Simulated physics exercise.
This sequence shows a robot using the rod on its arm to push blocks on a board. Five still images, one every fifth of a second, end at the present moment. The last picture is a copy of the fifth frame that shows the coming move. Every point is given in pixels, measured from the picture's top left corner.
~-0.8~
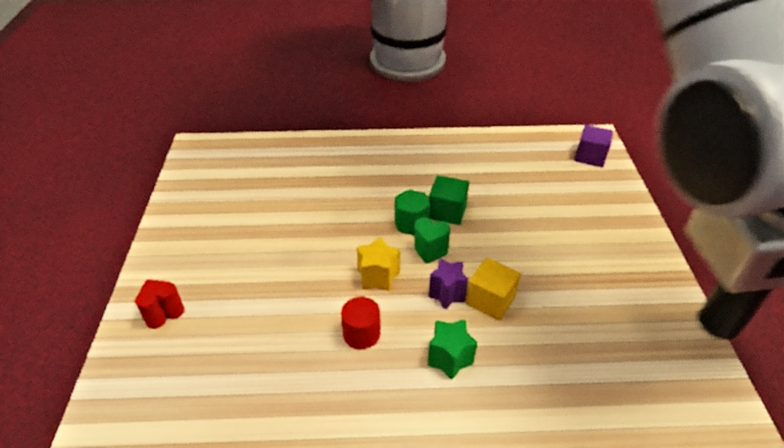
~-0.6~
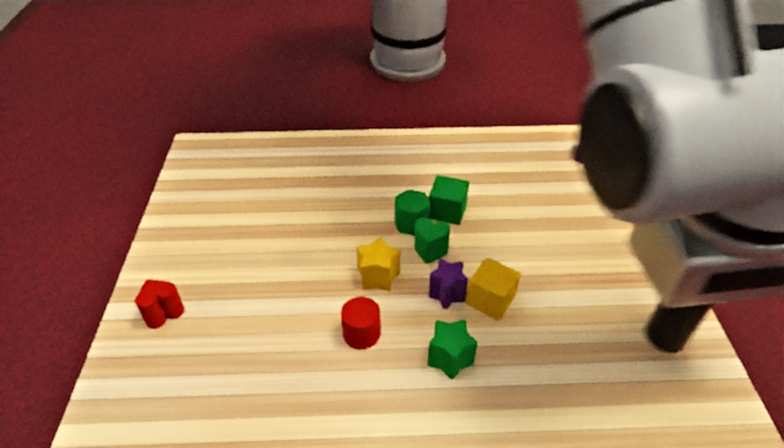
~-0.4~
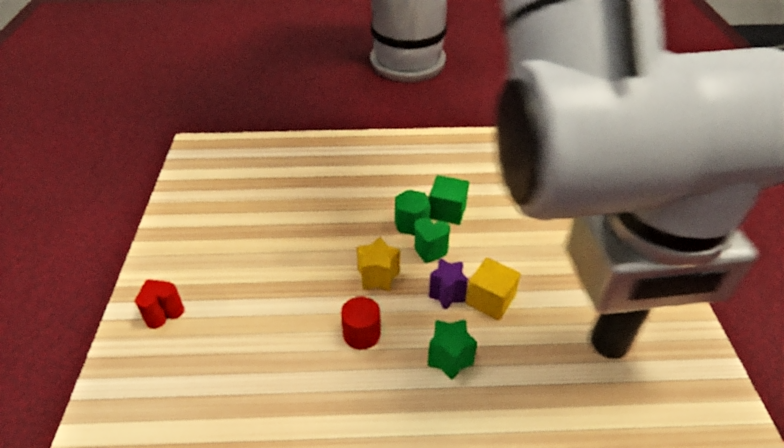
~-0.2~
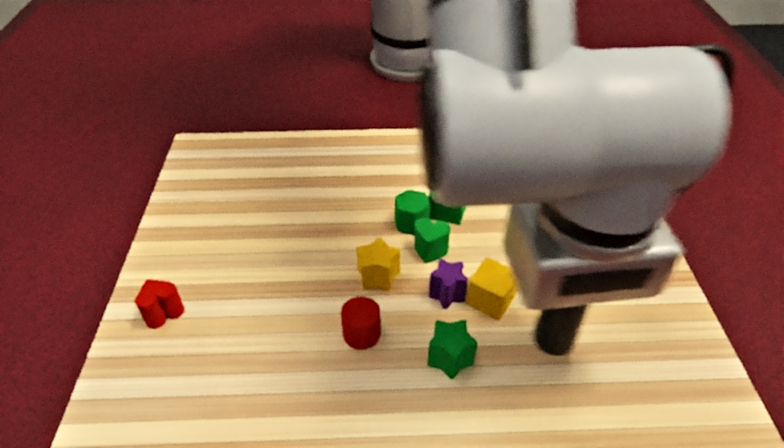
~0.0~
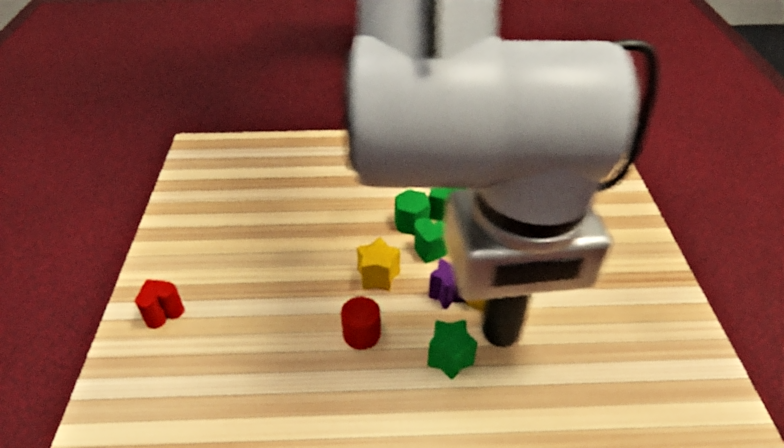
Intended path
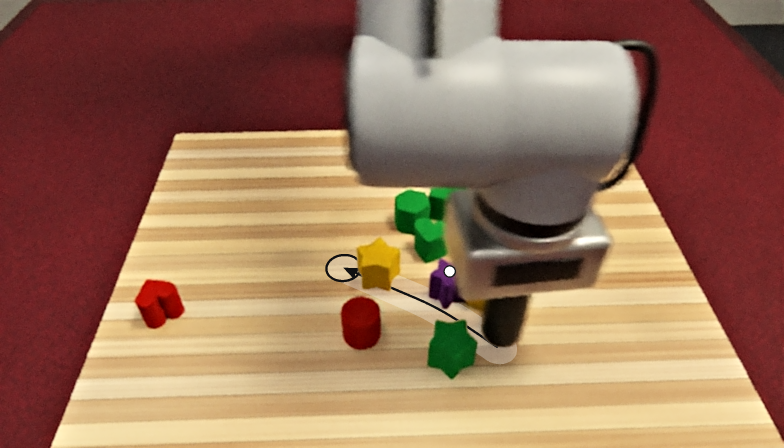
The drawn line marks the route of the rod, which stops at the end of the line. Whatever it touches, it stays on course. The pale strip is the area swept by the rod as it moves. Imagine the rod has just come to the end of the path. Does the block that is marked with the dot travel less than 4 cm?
Yes, it checks out.
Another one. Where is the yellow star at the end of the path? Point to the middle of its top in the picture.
It sits at (320, 228).
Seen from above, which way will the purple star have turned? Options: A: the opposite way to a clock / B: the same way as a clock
Letter B.
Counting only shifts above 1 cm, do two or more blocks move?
That would be a yes.
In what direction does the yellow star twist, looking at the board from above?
It goes round the way clock hands do.
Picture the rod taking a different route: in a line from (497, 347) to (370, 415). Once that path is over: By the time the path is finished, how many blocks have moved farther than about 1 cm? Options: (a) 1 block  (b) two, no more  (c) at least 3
a: 1 block.
The line goes from (497, 347) via (446, 313) and (393, 289), ending at (344, 268); the dot is on the purple star.
What follows on the original path. One third of the way, rod at (447, 296); purple star at (443, 265), turned 20° clockwise.
Two thirds of the way, rod at (393, 272); yellow star at (367, 249), turned 20° clockwise; purple star at (430, 254), turned 75° clockwise.
At the end, rod at (342, 251); yellow star at (320, 228), turned 25° clockwise; purple star at (430, 254), turned 75° clockwise; green star unmoved.
